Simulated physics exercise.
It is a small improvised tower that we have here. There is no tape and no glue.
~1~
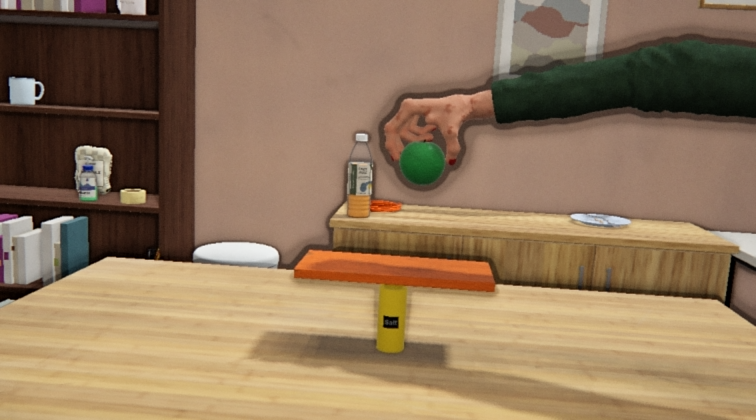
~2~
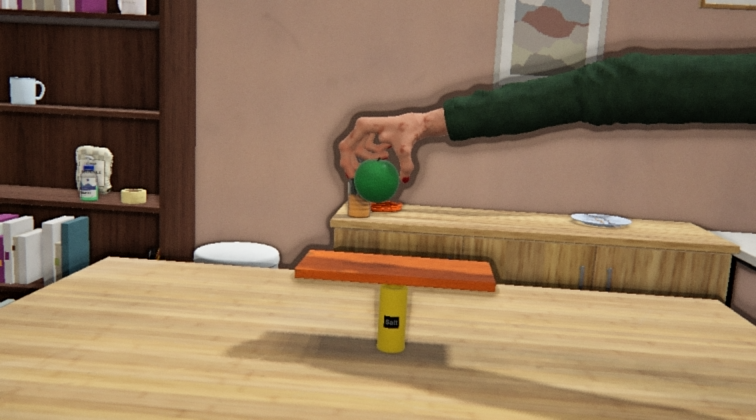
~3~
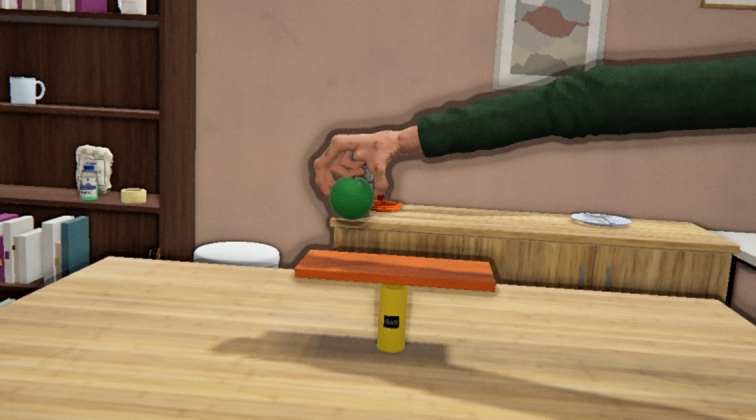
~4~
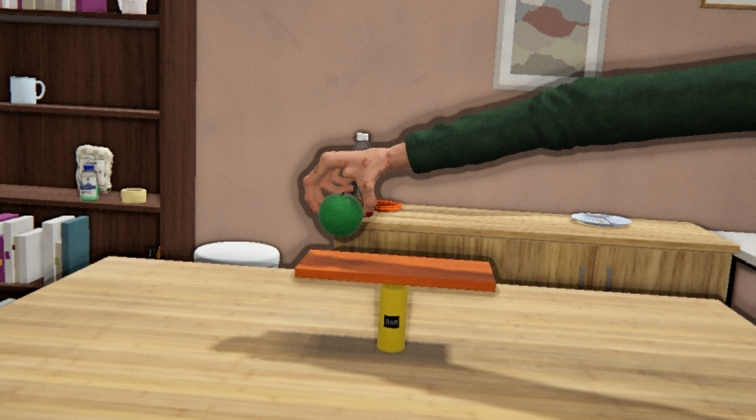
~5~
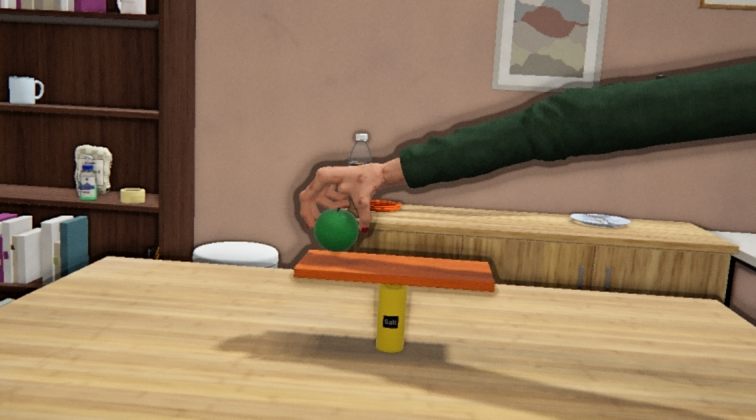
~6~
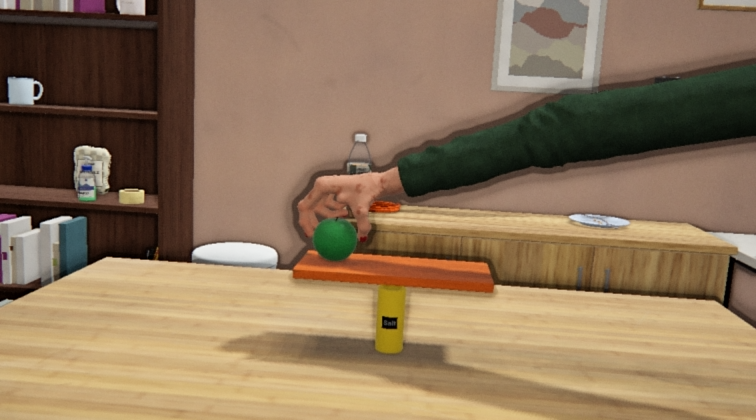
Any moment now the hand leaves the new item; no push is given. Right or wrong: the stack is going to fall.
Right, it falls.
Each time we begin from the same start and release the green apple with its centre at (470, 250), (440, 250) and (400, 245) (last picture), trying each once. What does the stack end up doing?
The stack tumbles down the first time, tumbles down the second time, and remains standing the third time.
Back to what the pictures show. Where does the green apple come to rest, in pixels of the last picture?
Near (223, 314).
Then, 0.60 s later than the last frame, green apple now fallen; orange board tilted by 45°.
Then, 0.70 s later than the last frame, orange board tilted by 40°; yellow shaker tilted by 10°.
Then, 0.80 s later than the last frame, orange board now fallen; yellow shaker tilted by 55°.
Then, 0.90 s later than the last frame, yellow shaker now fallen.
When it is over, fallen, yellow shaker, orange board and green apple. End places, in pixels of the last picture, green apple near (222, 314). The stack loses its balance.
